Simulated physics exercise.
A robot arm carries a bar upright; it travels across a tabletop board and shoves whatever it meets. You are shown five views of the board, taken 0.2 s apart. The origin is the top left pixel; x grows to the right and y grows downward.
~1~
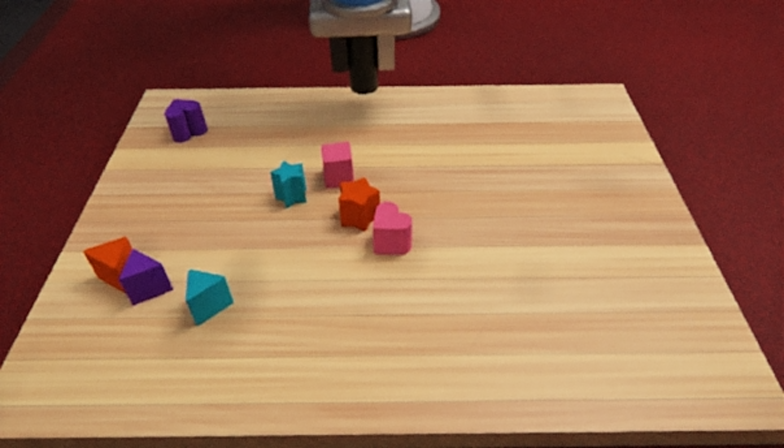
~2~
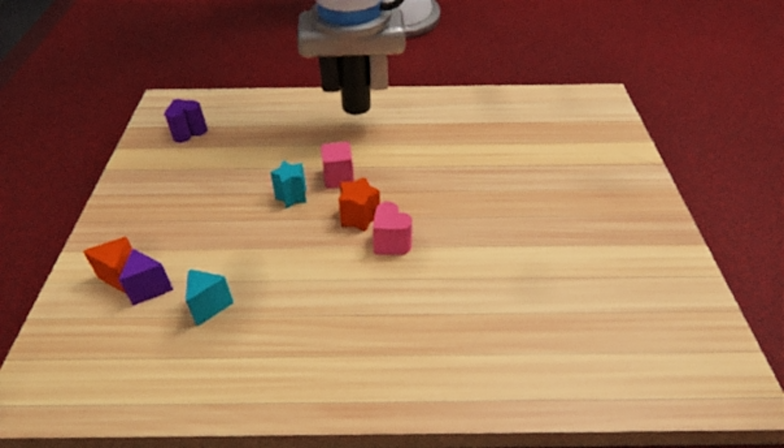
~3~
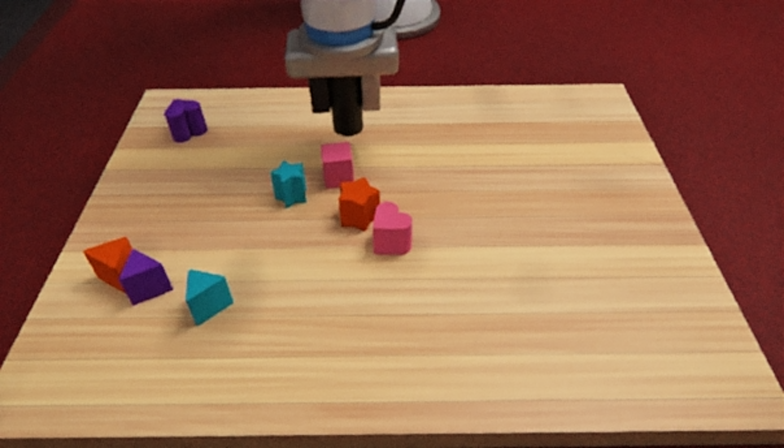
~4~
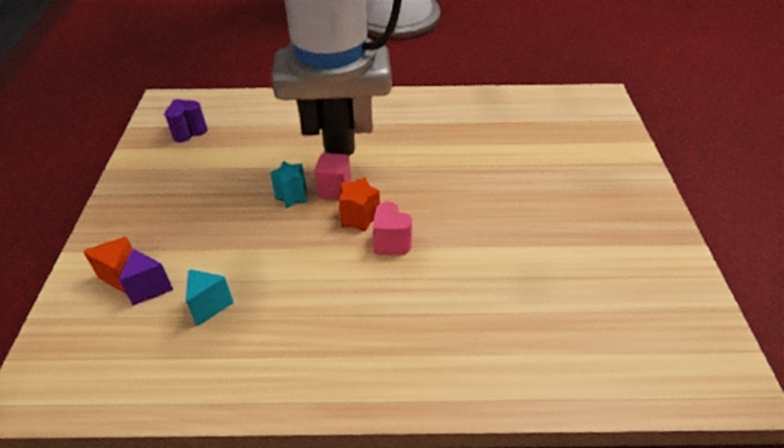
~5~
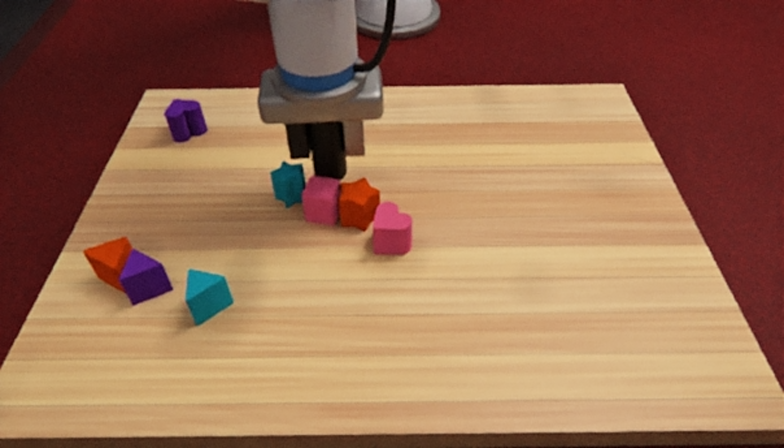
To begin with, a robot arm with a dark bar hovers at the far edge of a wooden board scattered with colourful blocks. The arm moves toward the viewer and slightly left, reaching the pink cube. It then pushes the cube nearer, between the turquoise and orange stars, while the other blocks stay still.
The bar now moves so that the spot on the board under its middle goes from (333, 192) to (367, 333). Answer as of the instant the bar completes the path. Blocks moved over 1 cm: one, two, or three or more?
Three or more.
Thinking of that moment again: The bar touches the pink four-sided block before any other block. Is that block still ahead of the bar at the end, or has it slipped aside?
It slips out to the side or back.
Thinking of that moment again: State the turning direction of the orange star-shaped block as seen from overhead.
Bird's-eye view: Counterclockwise.
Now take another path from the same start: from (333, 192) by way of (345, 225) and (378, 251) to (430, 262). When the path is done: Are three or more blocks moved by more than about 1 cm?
Final answer: Yes.
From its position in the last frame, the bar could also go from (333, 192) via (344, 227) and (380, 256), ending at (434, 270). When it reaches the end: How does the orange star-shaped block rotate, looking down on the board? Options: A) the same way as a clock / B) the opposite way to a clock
The one that fits is B, the opposite way to a clock.
The first path, step by step. One third of the way, bar at (340, 213); pink four-sided block at (312, 223), turned 45° clockwise; orange star-shaped block at (374, 206), turned 70° anticlockwise; pink heart-shaped block at (404, 218), turned 30° clockwise.
Two thirds of the way, bar at (352, 259); pink four-sided block at (308, 229), turned 65° clockwise; orange star-shaped block at (376, 213), turned 100° anticlockwise; pink heart-shaped block at (412, 220).
At the end, bar at (365, 314); turquoise star-shaped block still; pink four-sided block at (308, 229), turned 65° clockwise; orange star-shaped block at (376, 213), turned 100° anticlockwise; pink heart-shaped block at (412, 220).
